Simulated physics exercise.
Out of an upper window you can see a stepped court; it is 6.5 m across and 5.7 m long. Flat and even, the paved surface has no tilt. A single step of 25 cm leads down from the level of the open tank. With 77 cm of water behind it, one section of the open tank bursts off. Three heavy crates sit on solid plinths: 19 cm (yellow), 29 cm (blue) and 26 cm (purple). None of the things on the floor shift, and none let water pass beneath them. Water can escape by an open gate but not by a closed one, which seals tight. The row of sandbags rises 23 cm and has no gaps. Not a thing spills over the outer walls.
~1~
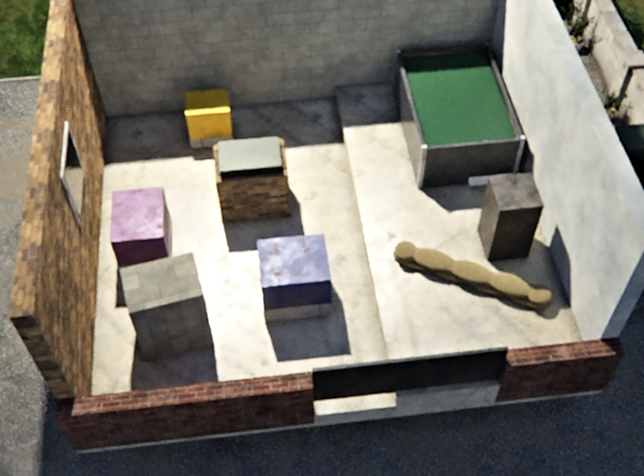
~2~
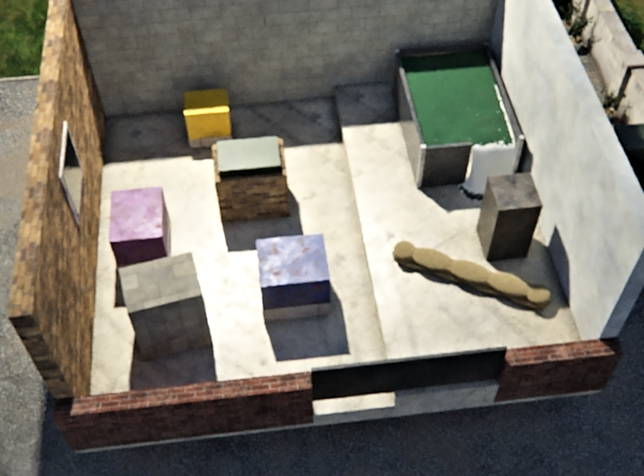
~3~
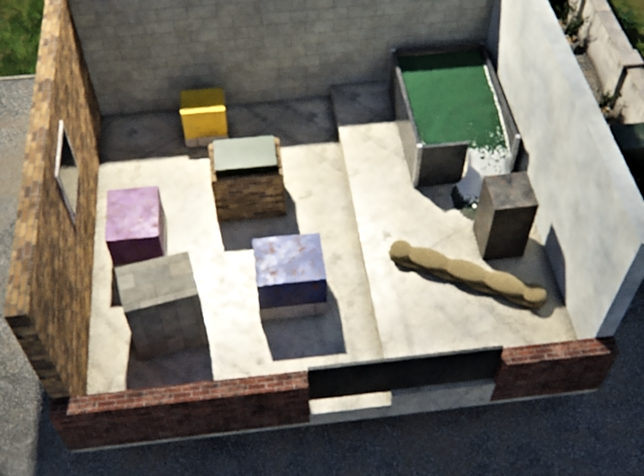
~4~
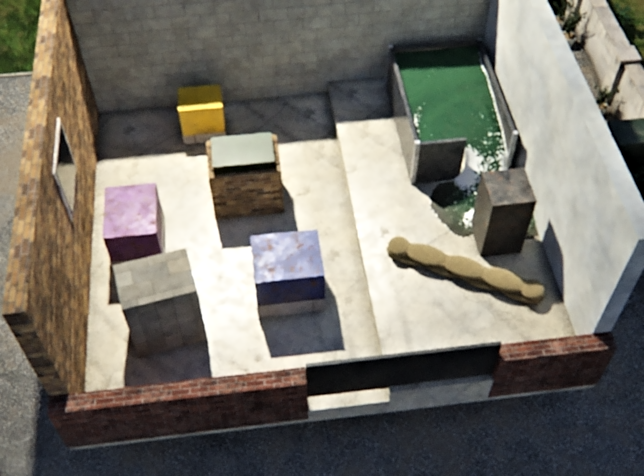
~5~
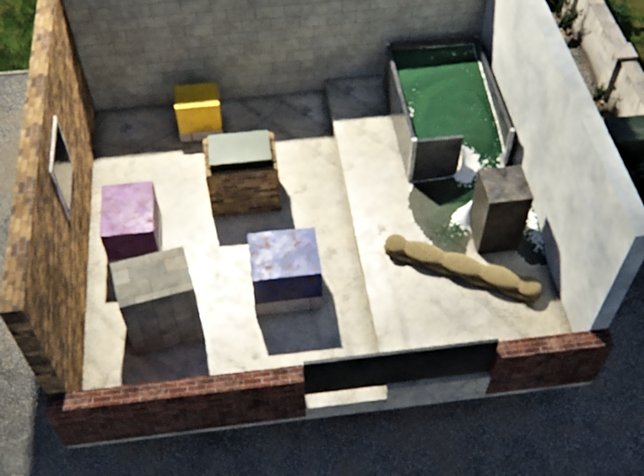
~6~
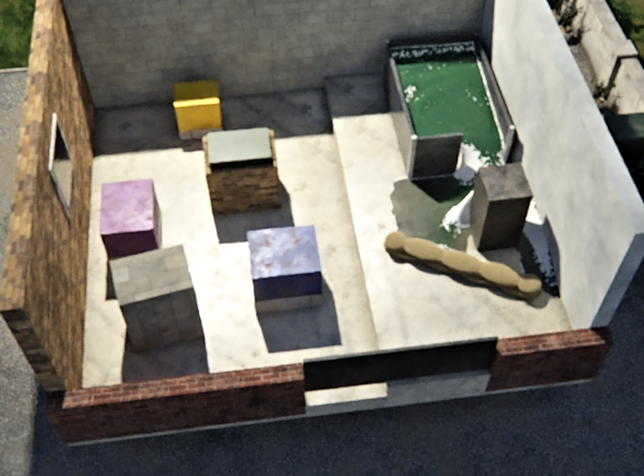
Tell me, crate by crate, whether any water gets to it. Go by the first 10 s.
Here it is: Yellow crate, no water gets to it; blue crate, no water gets to it; purple crate, no water gets to it.
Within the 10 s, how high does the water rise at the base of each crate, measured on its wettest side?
Topping out, yellow sees 12, blue sees 13 and purple sees 17, all in cm.
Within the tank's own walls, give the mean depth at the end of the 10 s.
12 cm.
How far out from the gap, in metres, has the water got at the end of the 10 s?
Around 6.8 metres.
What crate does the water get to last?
That would be the yellow one.
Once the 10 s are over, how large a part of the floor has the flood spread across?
Some 95 per cent of the floor is wet.
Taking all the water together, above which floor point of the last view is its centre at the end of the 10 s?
I'd put it close to (295, 208).
A moment later water covers 15 % of the floor and is deepest (54 cm) near (490, 204); yellow plinth not reached, blue plinth reached, purple plinth not reached.
Soon after water covers 35 % of the floor and is deepest (42 cm) near (579, 347); yellow plinth not reached, blue plinth reached, purple plinth not reached.
Next water covers 65 % of the floor and is deepest (32 cm) near (493, 214); yellow plinth reached, blue plinth reached, purple plinth reached.
Later on water covers 90 % of the floor and is deepest (20 cm) near (493, 214); yellow plinth reached, blue plinth reached, purple plinth reached.
At the end water covers 95 % of the floor and is deepest (12 cm) near (92, 201); highest at the yellow plinth 12 cm, highest at the blue plinth 13 cm, highest at the purple plinth 17 cm.
